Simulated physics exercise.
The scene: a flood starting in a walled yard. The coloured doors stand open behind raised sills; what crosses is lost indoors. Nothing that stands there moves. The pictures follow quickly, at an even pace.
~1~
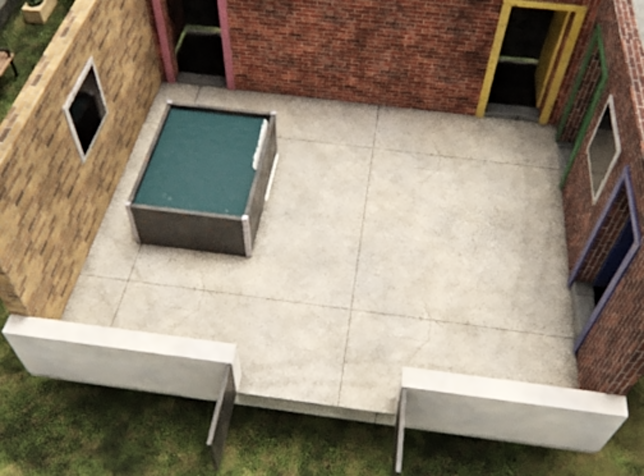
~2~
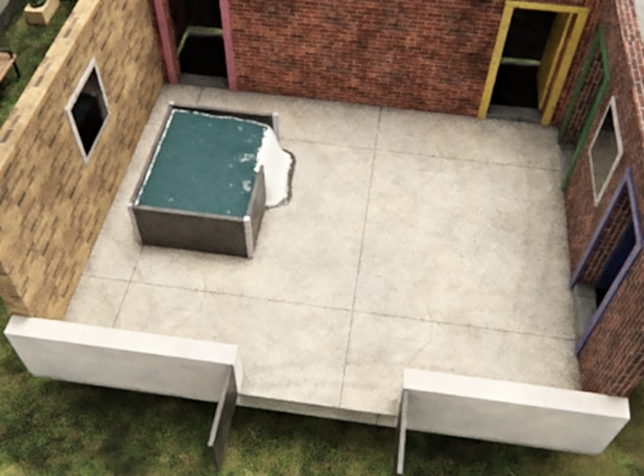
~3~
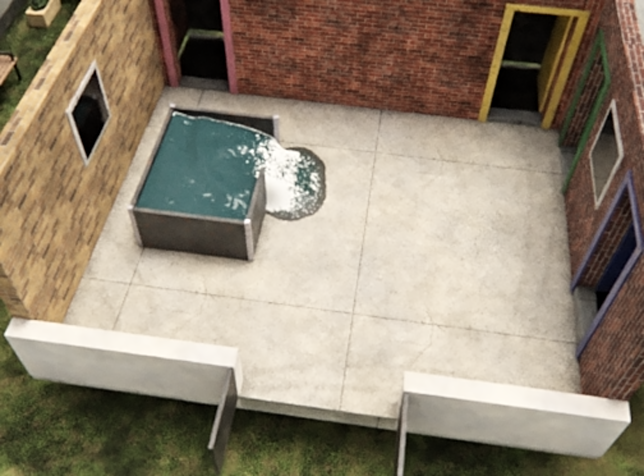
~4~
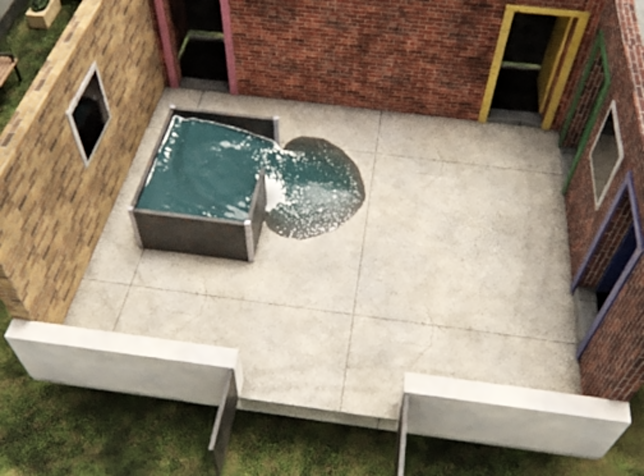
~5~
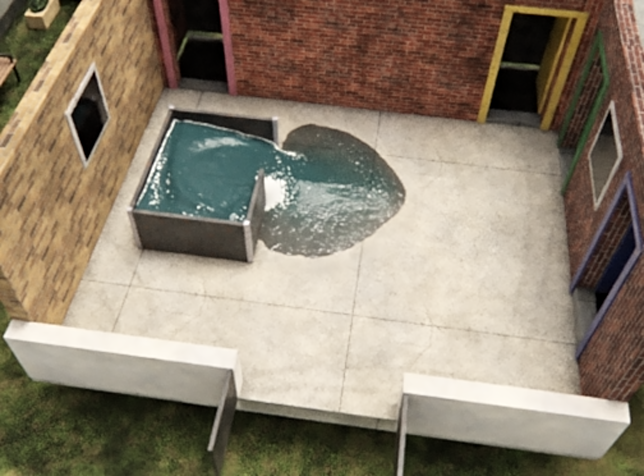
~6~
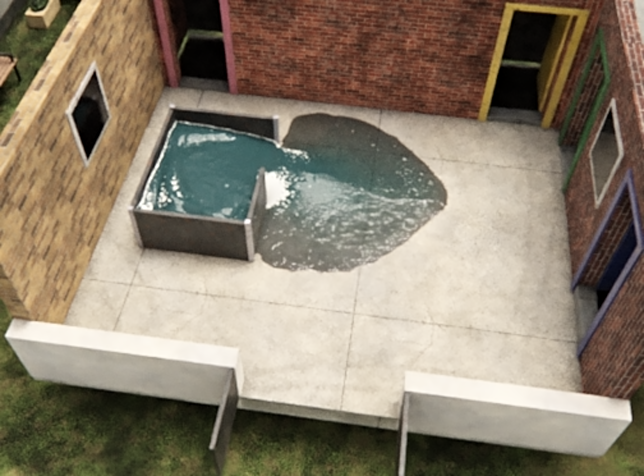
Water bursts in a white, foaming rush from the right side of a dark-walled tank of teal water, which at first sits whole and still at the left of a pale paved yard. Seen from above by a steady camera, brick walls surround pink, yellow and blue doorways, with low white walls in front. The glinting pool spreads rightward across the paving, widening into a rounded, then pointed shape.
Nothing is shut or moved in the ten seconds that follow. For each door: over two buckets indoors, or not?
In the end: The blue door admits no more than that; the green door lets in a lot; the pink door admits no more than that; the yellow door lets in a lot.
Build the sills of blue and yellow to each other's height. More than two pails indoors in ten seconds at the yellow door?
The yellow door takes less.
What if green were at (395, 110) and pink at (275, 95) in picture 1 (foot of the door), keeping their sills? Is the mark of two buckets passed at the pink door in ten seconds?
One by one: The pink door takes less.
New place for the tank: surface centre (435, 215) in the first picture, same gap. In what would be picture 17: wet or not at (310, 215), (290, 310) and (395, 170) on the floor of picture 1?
One after the other: Clear, dry, dry.
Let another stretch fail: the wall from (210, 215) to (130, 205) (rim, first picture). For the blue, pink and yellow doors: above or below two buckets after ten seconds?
In short: The blue door takes less; the pink door passes that mark; the yellow door is under.
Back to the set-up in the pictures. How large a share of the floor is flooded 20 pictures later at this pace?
Near 55 in a hundred.
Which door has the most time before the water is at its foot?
The pink door.
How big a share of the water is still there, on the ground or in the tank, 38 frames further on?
I make it 80 per cent.
A moment on, water covers 40 % of the floor; the blue door not reached, the green door wet at the sill, nothing in, the pink door not reached, the yellow door not reached.
Next, water covers 50 % of the floor; the blue door wet at the sill, nothing in, the green door over two buckets in, the pink door not reached, the yellow door wet at the sill, nothing in.
Then, water covers 55 % of the floor; the blue door wet at the sill, nothing in, the green door far over two buckets in, the pink door not reached, the yellow door under two buckets in.
Later, water covers 65 % of the floor; the blue door wet at the sill, nothing in, the green door far over two buckets in, the pink door wet at the sill, nothing in, the yellow door over two buckets in.
In the end, water covers 85 % of the floor; the blue door wet at the sill, nothing in, the green door far over two buckets in, the pink door wet at the sill, nothing in, the yellow door over two buckets in.
